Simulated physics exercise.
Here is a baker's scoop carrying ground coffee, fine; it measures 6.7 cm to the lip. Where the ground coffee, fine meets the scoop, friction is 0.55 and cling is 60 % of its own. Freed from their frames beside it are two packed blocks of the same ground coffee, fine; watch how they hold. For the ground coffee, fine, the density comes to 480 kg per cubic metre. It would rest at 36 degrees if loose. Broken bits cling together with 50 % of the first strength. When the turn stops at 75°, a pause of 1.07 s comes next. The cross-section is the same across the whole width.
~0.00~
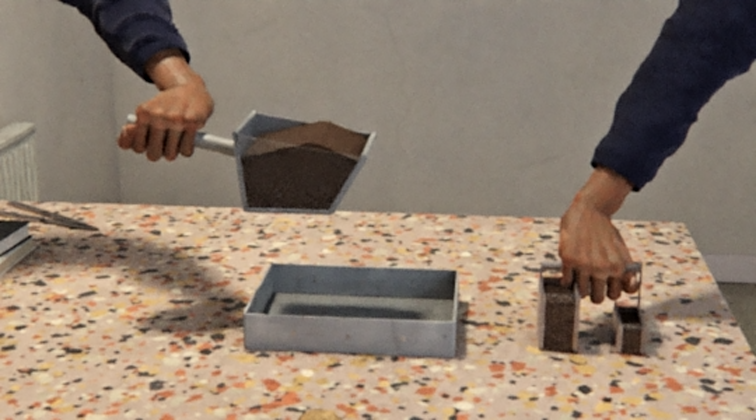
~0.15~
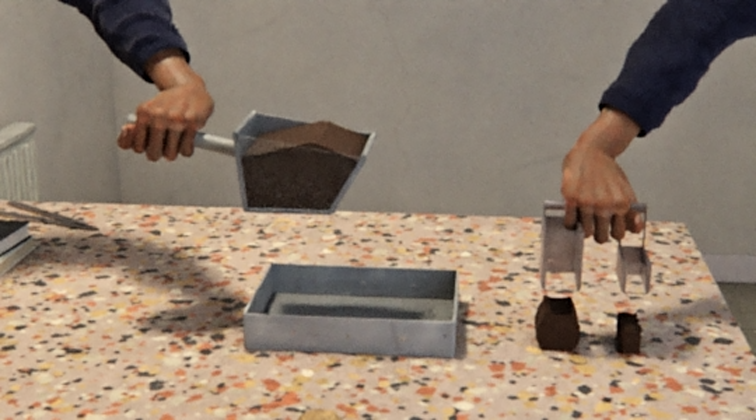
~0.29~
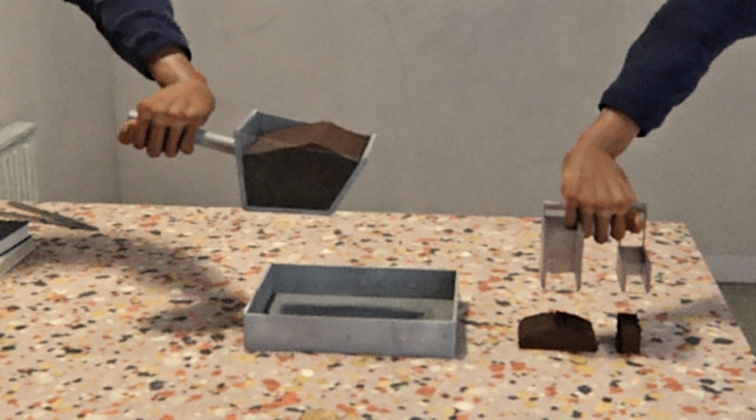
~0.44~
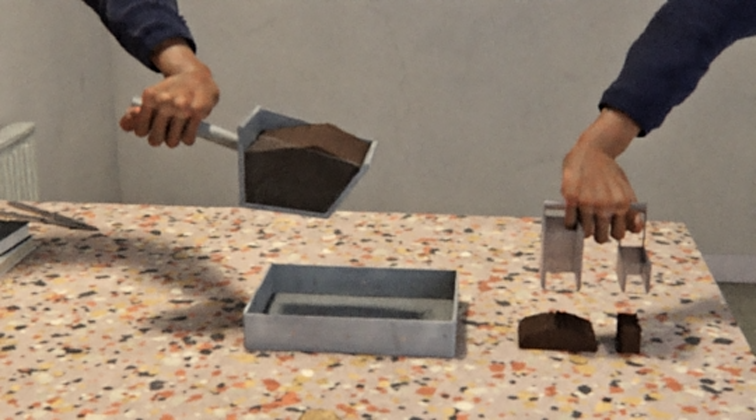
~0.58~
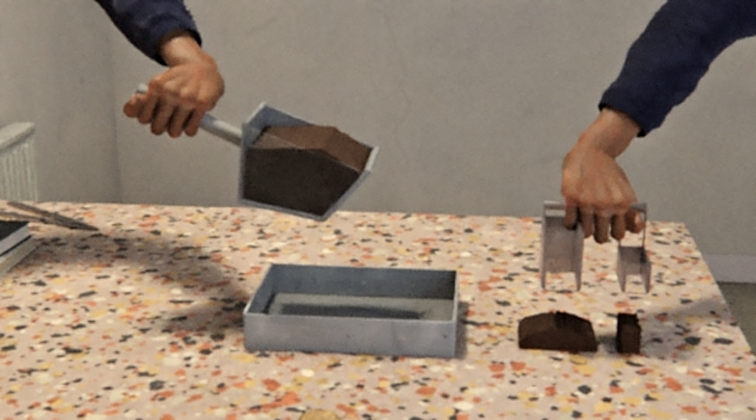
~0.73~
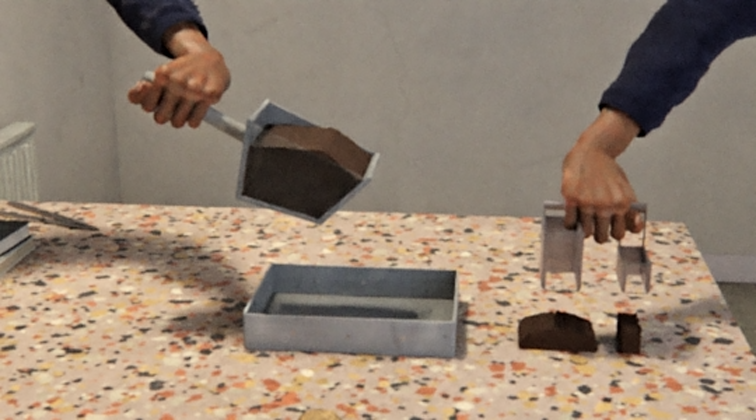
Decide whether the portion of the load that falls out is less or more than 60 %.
Looks like it lands north of 60 %.
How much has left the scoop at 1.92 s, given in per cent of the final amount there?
Around 0 percent.
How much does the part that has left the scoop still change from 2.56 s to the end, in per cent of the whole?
Near 22 %.
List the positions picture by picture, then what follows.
Lip at (362, 156), tilt 0 degrees; highest point of the ground coffee, fine at (306, 143); test blocks 6.4 cm, 3.0 cm high (left to right), in the first frame.
Lip at (362, 156), tilt 0 degrees; highest point of the ground coffee, fine at (306, 143); test blocks 5.0 cm, 3.0 cm high (left to right), in the second frame.
Lip at (363, 158), tilt 2 degrees; highest point of the ground coffee, fine at (314, 144); test blocks 3.0 cm, 3.0 cm high (left to right), in the third frame.
Lip at (364, 165), tilt 6 degrees; highest point of the ground coffee, fine at (314, 146); test blocks 3.0 cm, 3.0 cm high (left to right), in the fourth frame.
Lip at (366, 171), tilt 11 degrees; highest point of the ground coffee, fine at (308, 148); test blocks 3.0 cm, 3.0 cm high (left to right), in the fifth frame.
Lip at (367, 178), tilt 16 degrees; highest point of the ground coffee, fine at (267, 147); test blocks 3.0 cm, 3.0 cm high (left to right), in the sixth frame.
By 1.27 s, the scoop is at 34 degrees and 0 % has left it.
By 1.92 s, the scoop is at 56 degrees and 0 % has left it.
By 2.56 s, the scoop is at 75 degrees and 46 % has left it.
By 3.20 s, the scoop is at 75 degrees and 66 % has left it.
By 3.63 s, at the end, the scoop is at 75 degrees and 68 % has left it.
